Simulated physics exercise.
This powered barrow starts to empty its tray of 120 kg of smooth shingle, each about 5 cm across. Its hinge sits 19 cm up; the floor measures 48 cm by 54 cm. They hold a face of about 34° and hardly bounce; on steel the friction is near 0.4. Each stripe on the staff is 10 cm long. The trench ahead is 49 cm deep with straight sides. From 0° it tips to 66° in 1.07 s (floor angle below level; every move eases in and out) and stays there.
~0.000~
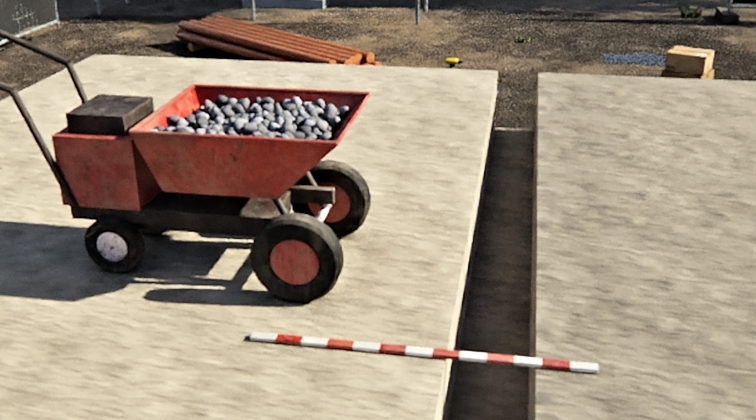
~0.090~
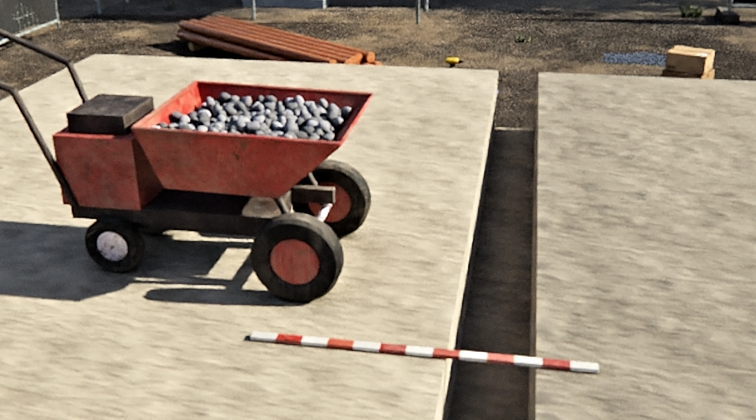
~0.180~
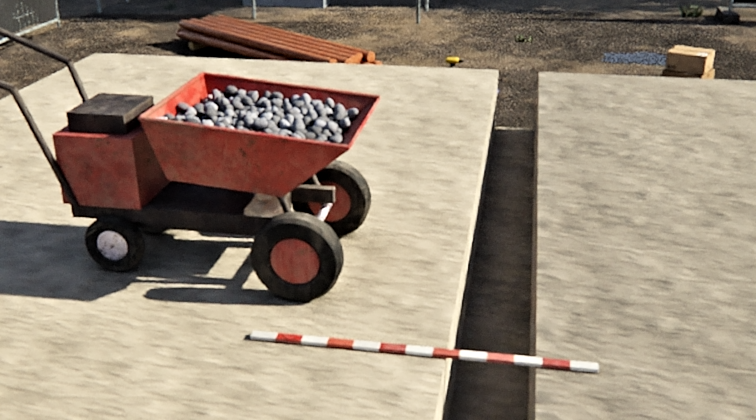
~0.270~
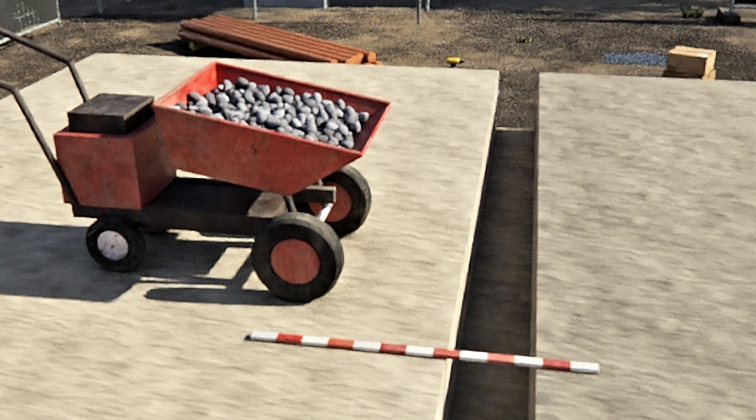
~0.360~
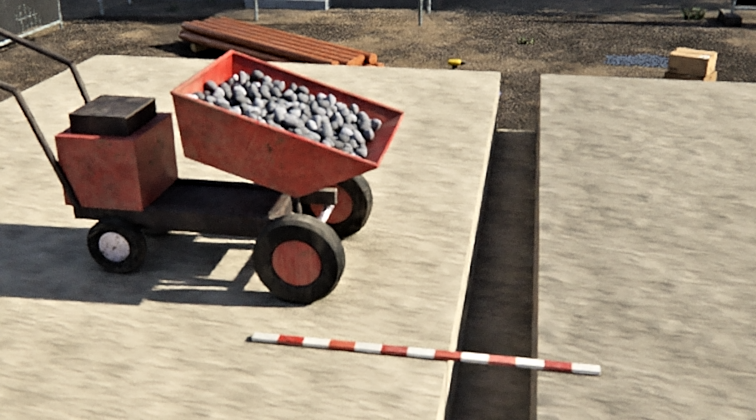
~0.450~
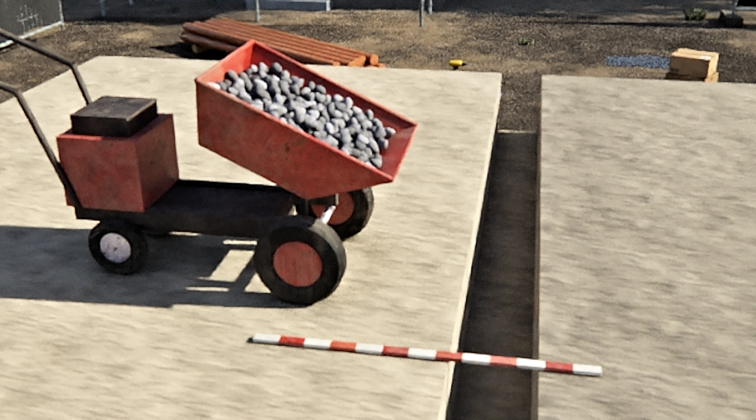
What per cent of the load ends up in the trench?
Some 96 per cent of it.
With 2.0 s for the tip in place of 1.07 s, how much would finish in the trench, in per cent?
Then about 100 per cent.
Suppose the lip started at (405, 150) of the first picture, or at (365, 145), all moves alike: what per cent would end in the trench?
Near 35 per cent from the first place, 80 from the second.
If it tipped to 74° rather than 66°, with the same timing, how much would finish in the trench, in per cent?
It would be near 100 per cent.
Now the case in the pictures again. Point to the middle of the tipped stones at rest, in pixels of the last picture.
Their middle is at about (500, 359).
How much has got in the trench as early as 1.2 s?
About 40 per cent by then.
After 0.8 s the floor is at 56°; 100 % in the tray; the foremost stones are at (432, 201).
After 1.2 s the floor is at 66°; 55 % in the tray, 4 % short of the trench, 41 % in the trench; the foremost stones are at (541, 288).
After 1.5 s the floor is at 66°; 15 % in the tray, 3 % short of the trench, 79 % in the trench, 4 % past the trench; the foremost stones are at (630, 285).
After 3.5 s the floor is at 66°; 0 % in the tray, 96 % in the trench, 3 % past the trench; the foremost stones are at (690, 285).
